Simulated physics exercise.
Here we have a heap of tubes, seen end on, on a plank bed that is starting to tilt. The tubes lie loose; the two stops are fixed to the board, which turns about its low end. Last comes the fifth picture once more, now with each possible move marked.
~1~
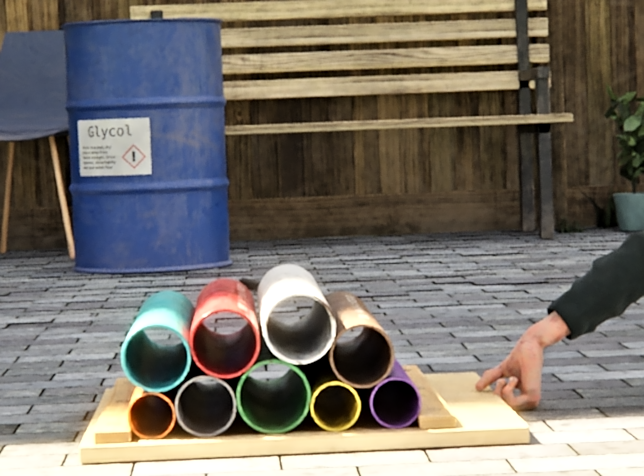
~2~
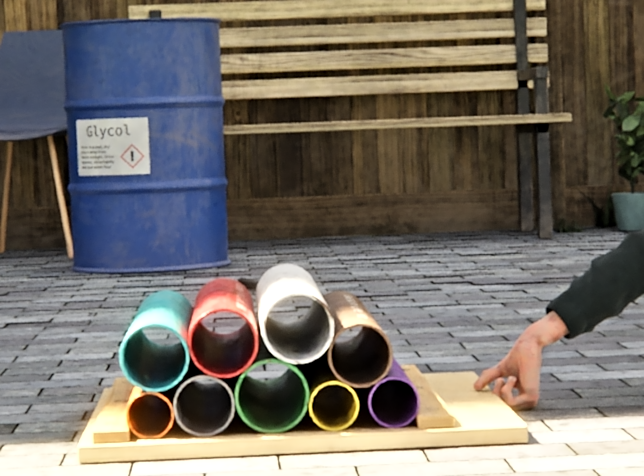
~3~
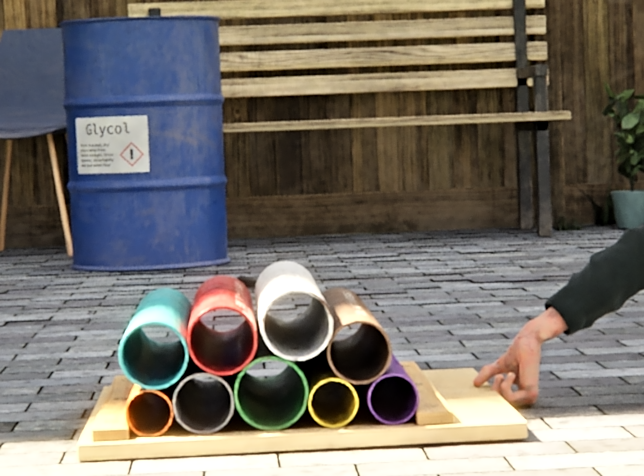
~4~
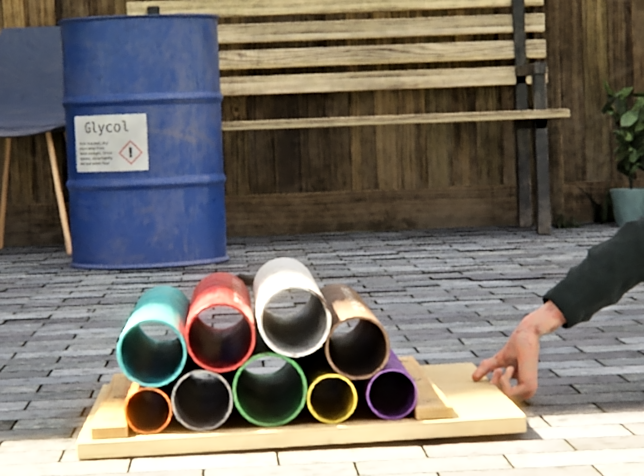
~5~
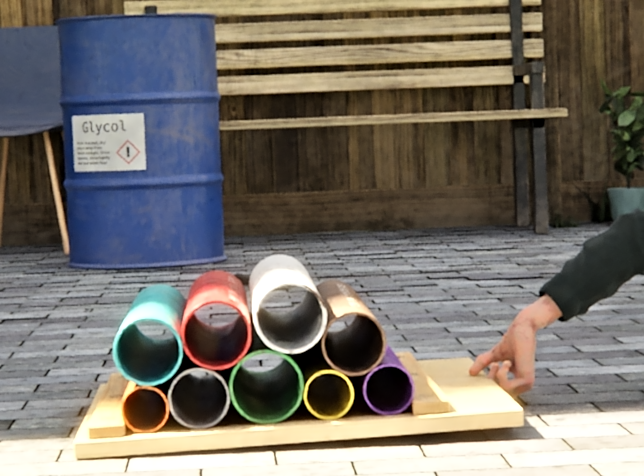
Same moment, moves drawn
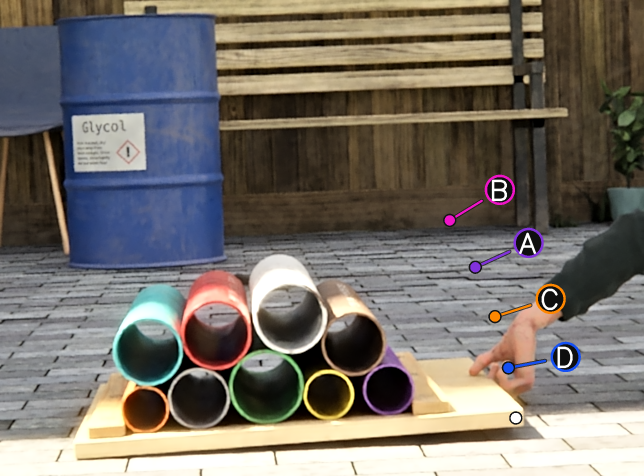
The footage shows a stack of colourful tubes, seen end on, on a wooden board beside a hand at its right end, with a blue drum behind; the board tilts very slightly while the tubes barely shift.
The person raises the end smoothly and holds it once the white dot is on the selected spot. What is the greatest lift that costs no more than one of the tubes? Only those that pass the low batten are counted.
It can be raised to C.
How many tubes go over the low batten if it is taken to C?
The count is one.
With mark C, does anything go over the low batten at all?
Yes.
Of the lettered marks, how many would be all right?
Two of them.
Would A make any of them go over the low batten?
Yes, at A.
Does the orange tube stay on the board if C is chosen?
The orange tube: Yes.
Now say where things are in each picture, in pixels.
In the first frame, brown tube (362, 355); turquoise tube (156, 358); red tube (225, 343).
In the second frame, red tube (223, 343); white tube (298, 327).
In the third frame, board (296, 404); grey tube (204, 403).
In the fourth frame, board (295, 400); orange tube (148, 410); grey tube (202, 400).
In the fifth frame, board (292, 397); orange tube (145, 409); grey tube (199, 398).
On the marked copy, A at (476, 268); B at (450, 220); C at (495, 316); D at (508, 368); the white dot at (516, 418).
With C. Early on, board at 12°.
Further on, board at 15°.
At the end, board at 15°, one over the low batten (turquoise).
As for the rest, A three over the low batten (turquoise, red, white); B nine over the low batten; D one over the low batten (turquoise).
